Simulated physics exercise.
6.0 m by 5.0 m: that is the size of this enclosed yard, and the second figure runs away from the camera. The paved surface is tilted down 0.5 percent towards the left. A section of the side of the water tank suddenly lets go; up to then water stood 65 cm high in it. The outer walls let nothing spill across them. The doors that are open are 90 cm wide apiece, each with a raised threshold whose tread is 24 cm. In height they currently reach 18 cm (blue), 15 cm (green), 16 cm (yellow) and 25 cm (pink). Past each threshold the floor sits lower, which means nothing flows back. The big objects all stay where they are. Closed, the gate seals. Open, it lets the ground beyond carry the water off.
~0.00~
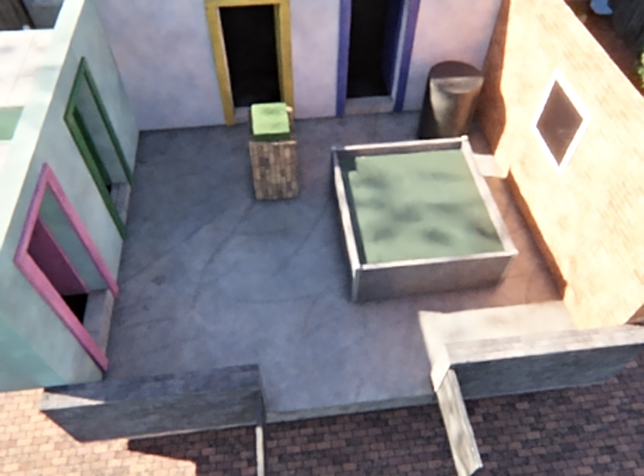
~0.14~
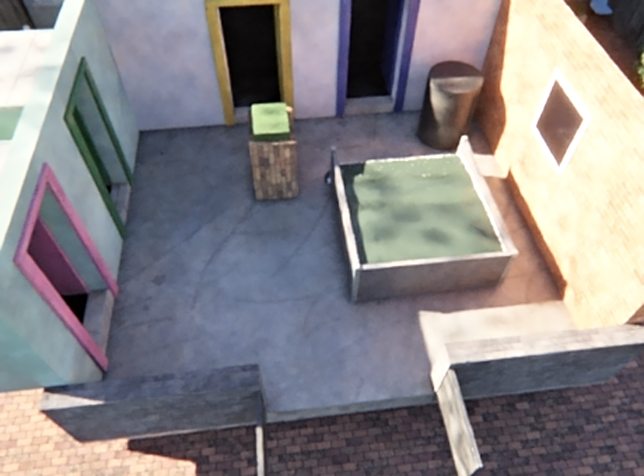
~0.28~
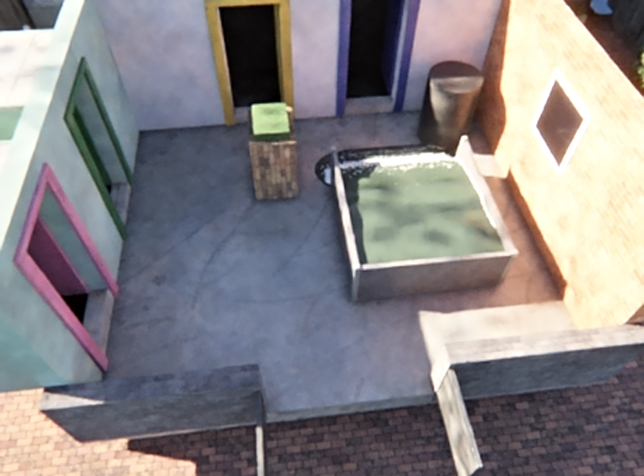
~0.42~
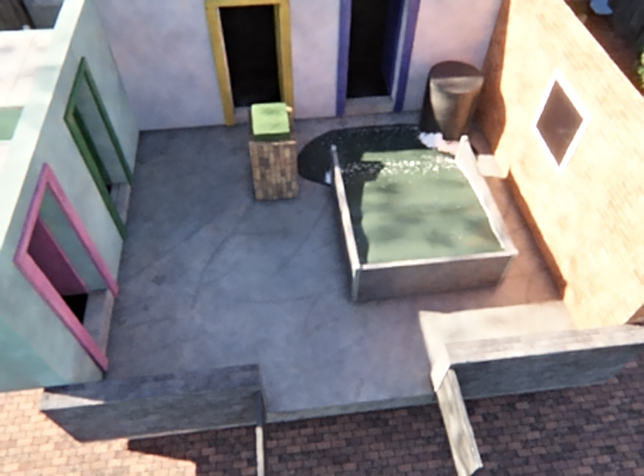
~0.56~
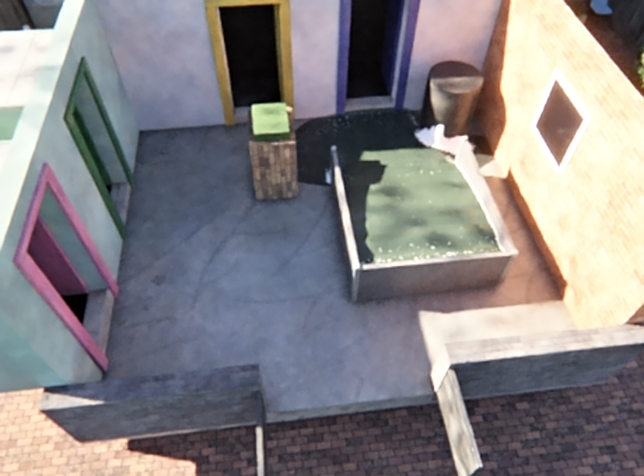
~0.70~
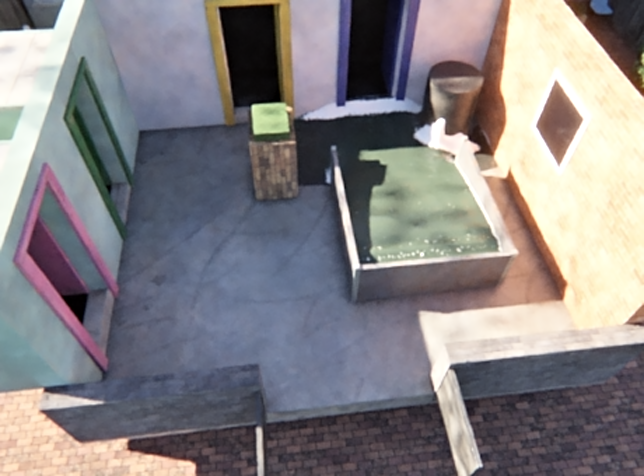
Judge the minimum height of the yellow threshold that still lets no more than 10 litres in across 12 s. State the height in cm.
My estimate is 14.5 cm.
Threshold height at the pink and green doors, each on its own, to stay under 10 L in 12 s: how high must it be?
Close to 13.0 cm (pink) and close to 13.0 cm (green).
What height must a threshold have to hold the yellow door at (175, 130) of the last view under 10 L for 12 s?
21 cm.
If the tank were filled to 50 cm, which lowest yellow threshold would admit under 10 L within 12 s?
Around 11.0 cm high.
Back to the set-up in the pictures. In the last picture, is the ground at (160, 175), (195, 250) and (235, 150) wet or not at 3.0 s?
1: Awash; 2: Unwetted; 3: Awash.
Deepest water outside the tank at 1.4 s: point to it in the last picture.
Around (374, 118).
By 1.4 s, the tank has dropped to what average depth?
It averages close to 34 centimetres.
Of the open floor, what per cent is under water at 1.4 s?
Roughly 25 percent of the floor is wet.
After 1.4 s water covers 25 % of the floor, deepest (45 cm) near (374, 118); 15 cm at the yellow door, 0 litres in over its 16 cm threshold.
After 3.0 s water covers 50 % of the floor, deepest (34 cm) near (461, 111); 14 cm at the yellow door, 5 litres in over its 16 cm threshold.
After 12.0 s water covers 95 % of the floor, deepest (14 cm) near (139, 142); 6 cm at the yellow door, 6 litres in over its 16 cm threshold.
At the yellow door as built, the water arrived by 1.0 s and peaked near 19 cm at 1.8 s.
With a threshold of 12 cm, 19 litres would have come in within the 12 s; with 16.5 cm, 4 litres. So under 10 litres takes about 14.5 cm.
